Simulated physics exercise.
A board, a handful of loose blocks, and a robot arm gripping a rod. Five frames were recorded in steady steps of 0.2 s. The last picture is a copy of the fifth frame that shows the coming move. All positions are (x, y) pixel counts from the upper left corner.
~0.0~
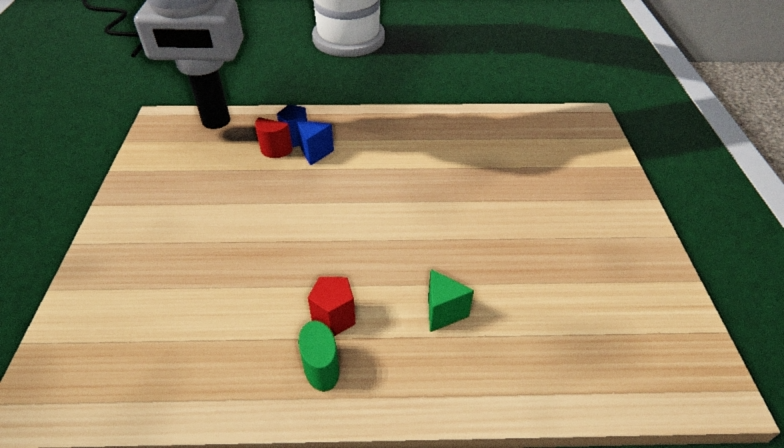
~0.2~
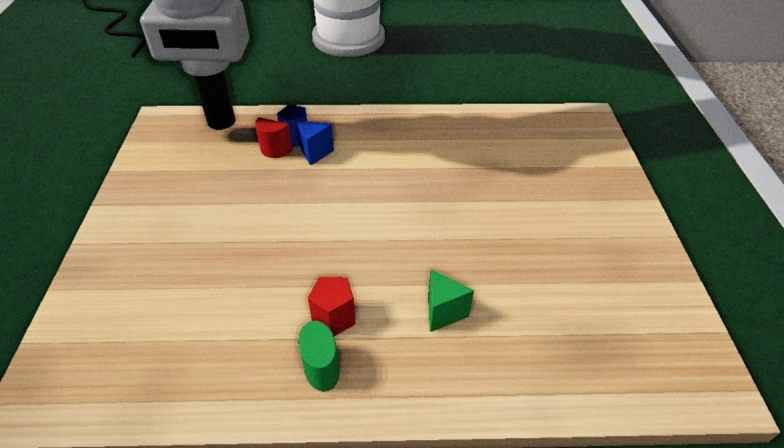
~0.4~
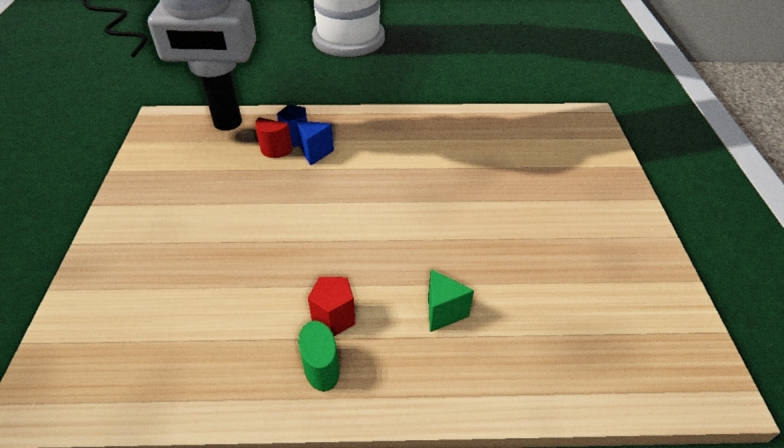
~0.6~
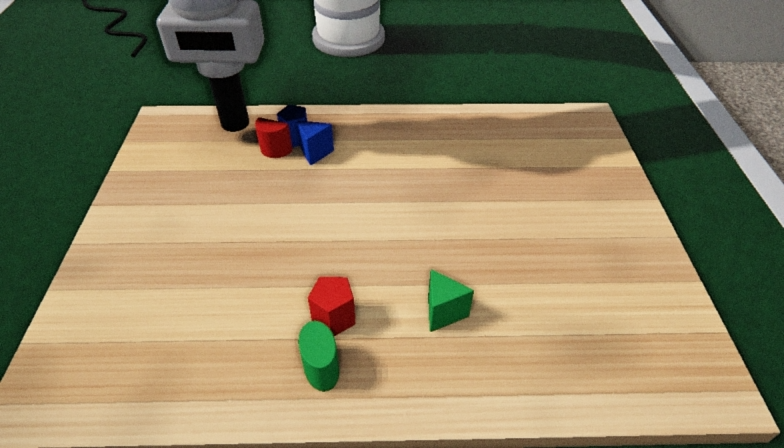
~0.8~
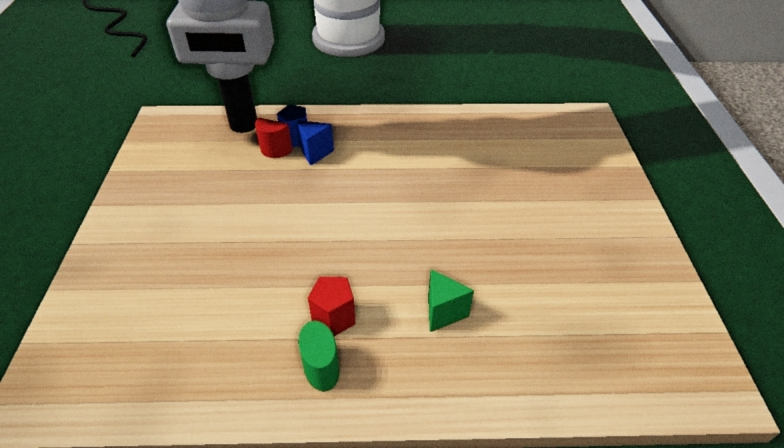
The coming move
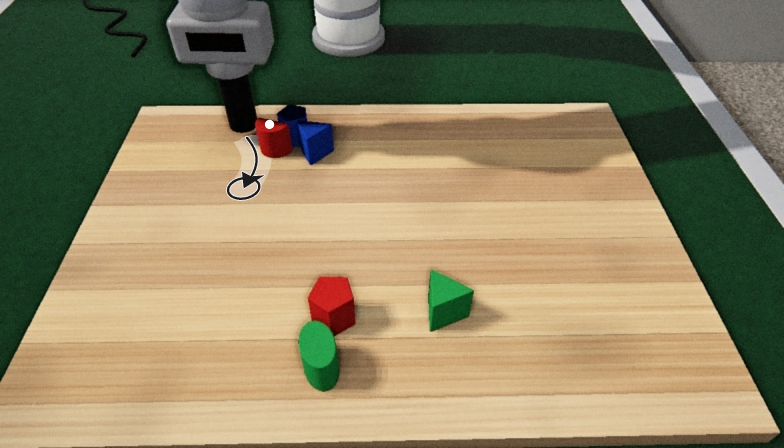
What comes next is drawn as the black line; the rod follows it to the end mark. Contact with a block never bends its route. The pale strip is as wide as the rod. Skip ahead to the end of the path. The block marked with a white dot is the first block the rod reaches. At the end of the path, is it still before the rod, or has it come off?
It escapes to one side.
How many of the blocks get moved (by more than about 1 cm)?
I count one.
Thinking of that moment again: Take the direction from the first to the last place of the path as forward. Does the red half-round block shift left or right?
It shifts leftward.
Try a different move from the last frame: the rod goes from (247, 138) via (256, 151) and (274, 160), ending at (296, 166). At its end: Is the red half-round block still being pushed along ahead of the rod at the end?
I believe so.
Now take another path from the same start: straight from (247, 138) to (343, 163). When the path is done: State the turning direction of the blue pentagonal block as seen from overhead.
Its spin: Anticlockwise.
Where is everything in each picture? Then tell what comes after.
In the first frame, rod's lower end at (216, 121); red half-round block at (270, 124); blue pentagonal block at (292, 112).
In the second frame, rod at (222, 122); blocks still.
In the third frame, rod at (228, 123); blocks still.
In the fourth frame, rod at (235, 124); blocks still.
In the fifth frame, rod at (244, 125); red half-round block at (270, 124); blue pentagonal block at (292, 112).
Drawn move, from (247, 138) over (255, 152) and (255, 170) to (244, 188); the dot is on the red half-round block.
On the path given first. Halfway along, rod at (254, 148); red half-round block at (284, 135), turned 30° anticlockwise.
At the end, rod at (240, 175); red half-round block at (285, 136), turned 45° anticlockwise; blue pentagonal block still.
